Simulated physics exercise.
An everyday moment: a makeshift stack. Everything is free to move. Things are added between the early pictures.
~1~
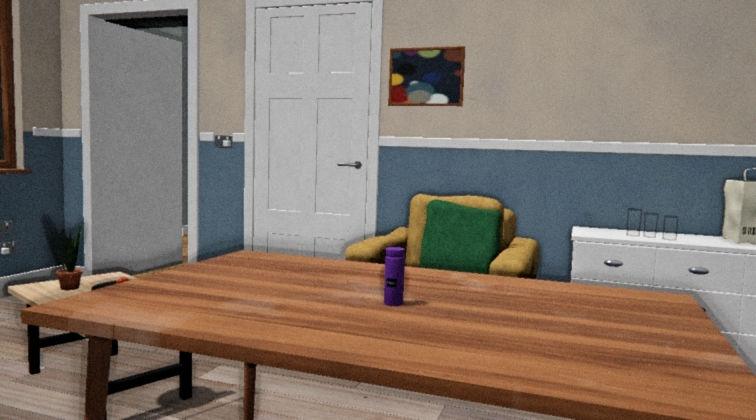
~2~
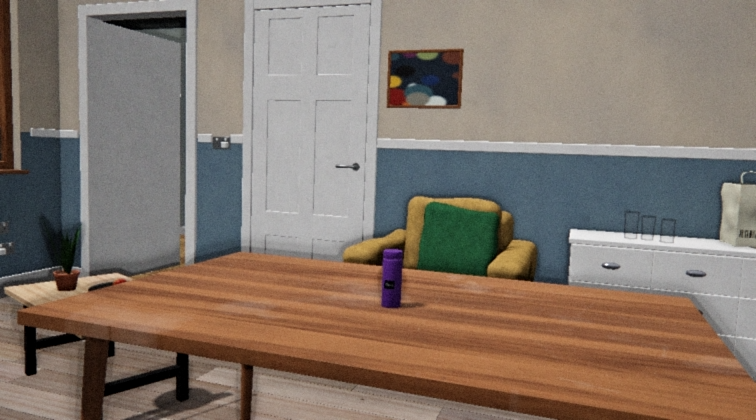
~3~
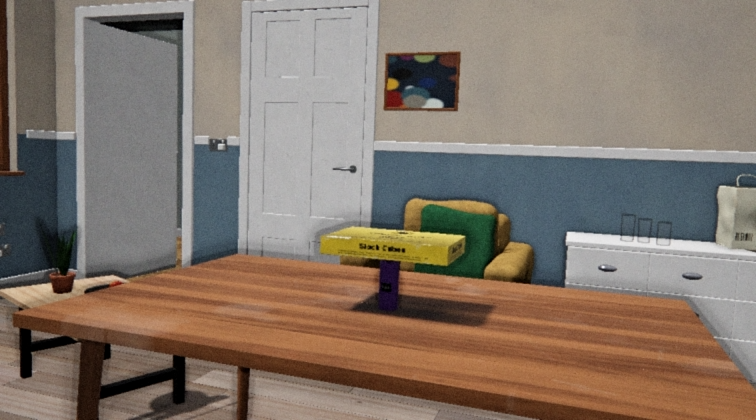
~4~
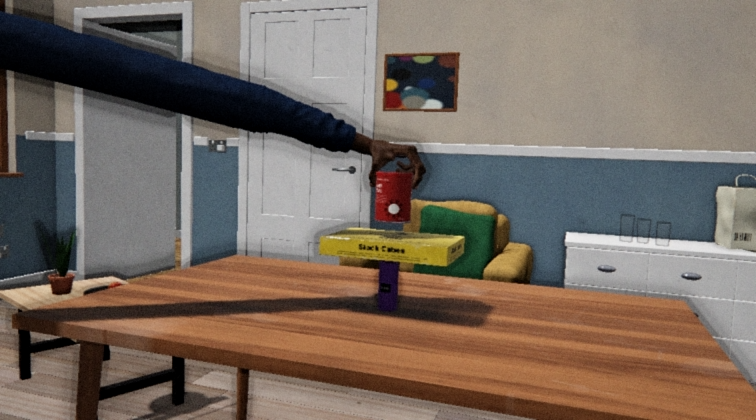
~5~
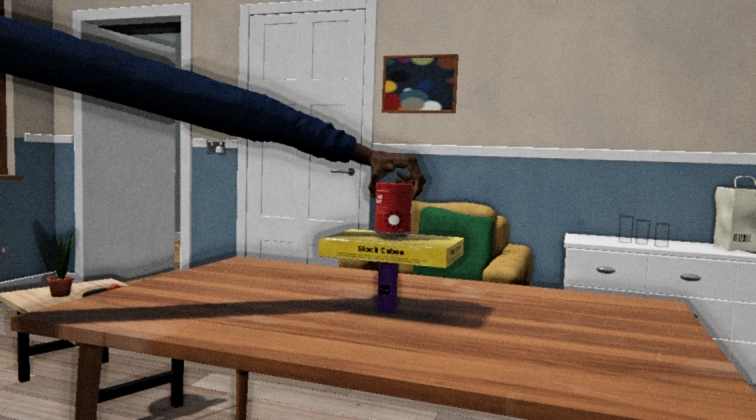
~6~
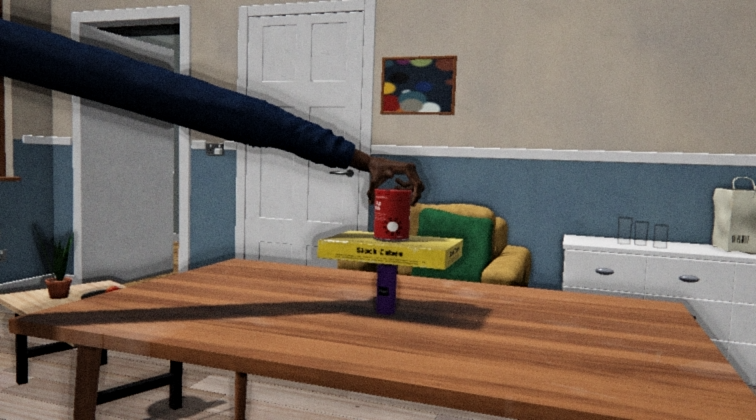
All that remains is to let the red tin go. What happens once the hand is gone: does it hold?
Here the stack holds.
Then, 0.30 s past the last view, nothing moves.
Then, 0.70 s past the last view, red tin resting near (392, 215).
Finally, all 3 still in place. Final places as the last picture's camera would see them, red tin near (392, 215). The stack stays up.
